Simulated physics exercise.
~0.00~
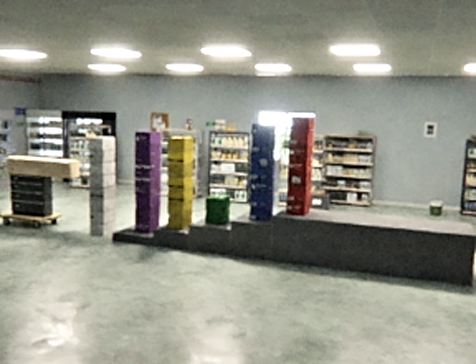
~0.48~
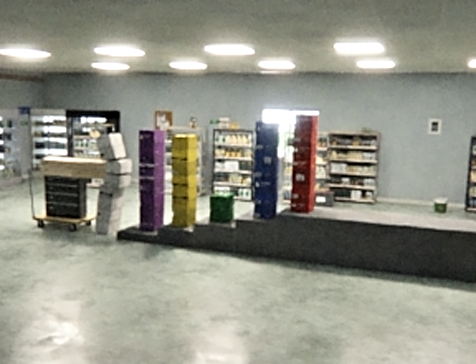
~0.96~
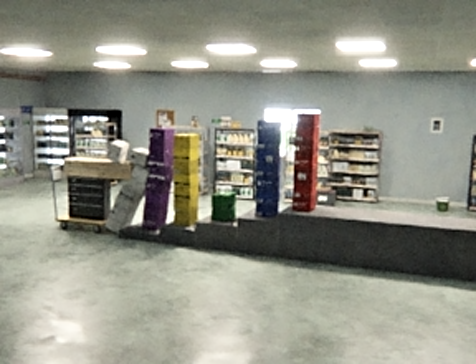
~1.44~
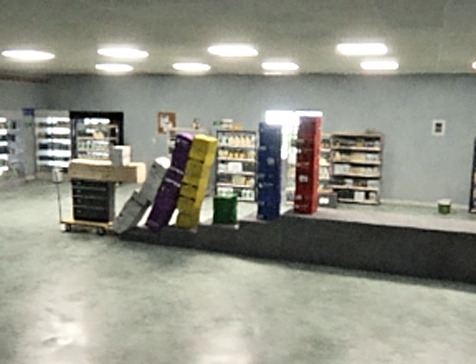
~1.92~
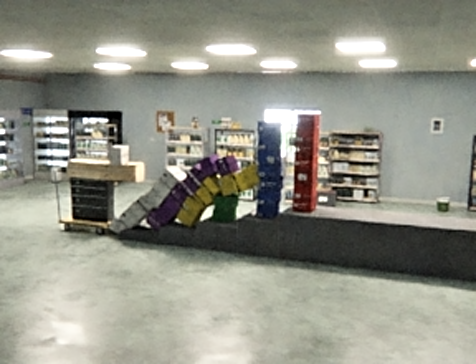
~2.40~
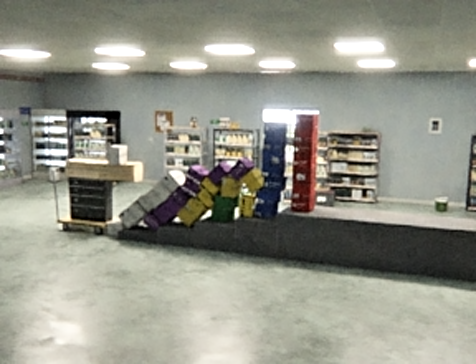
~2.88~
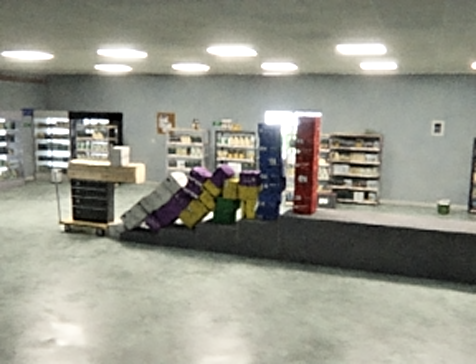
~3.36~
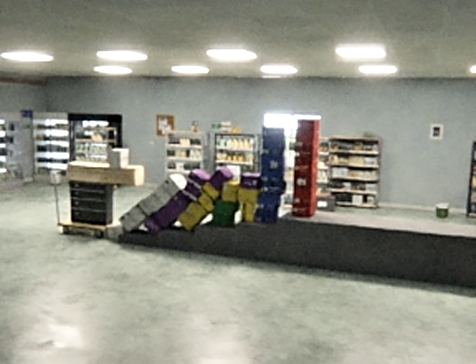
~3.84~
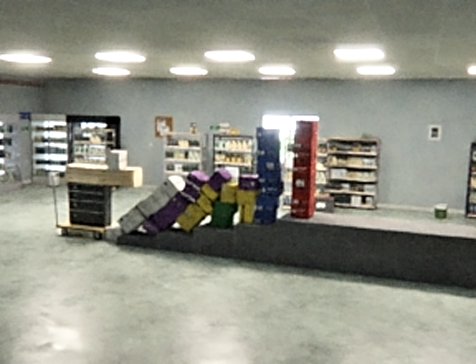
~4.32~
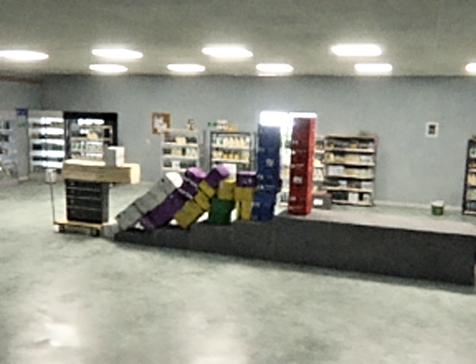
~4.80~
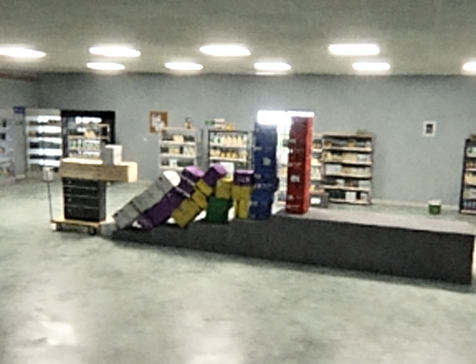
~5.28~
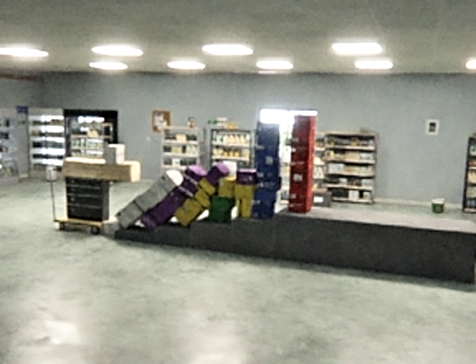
A trolley rolls right and topples the pale, purple and yellow piles; blue and red stand.
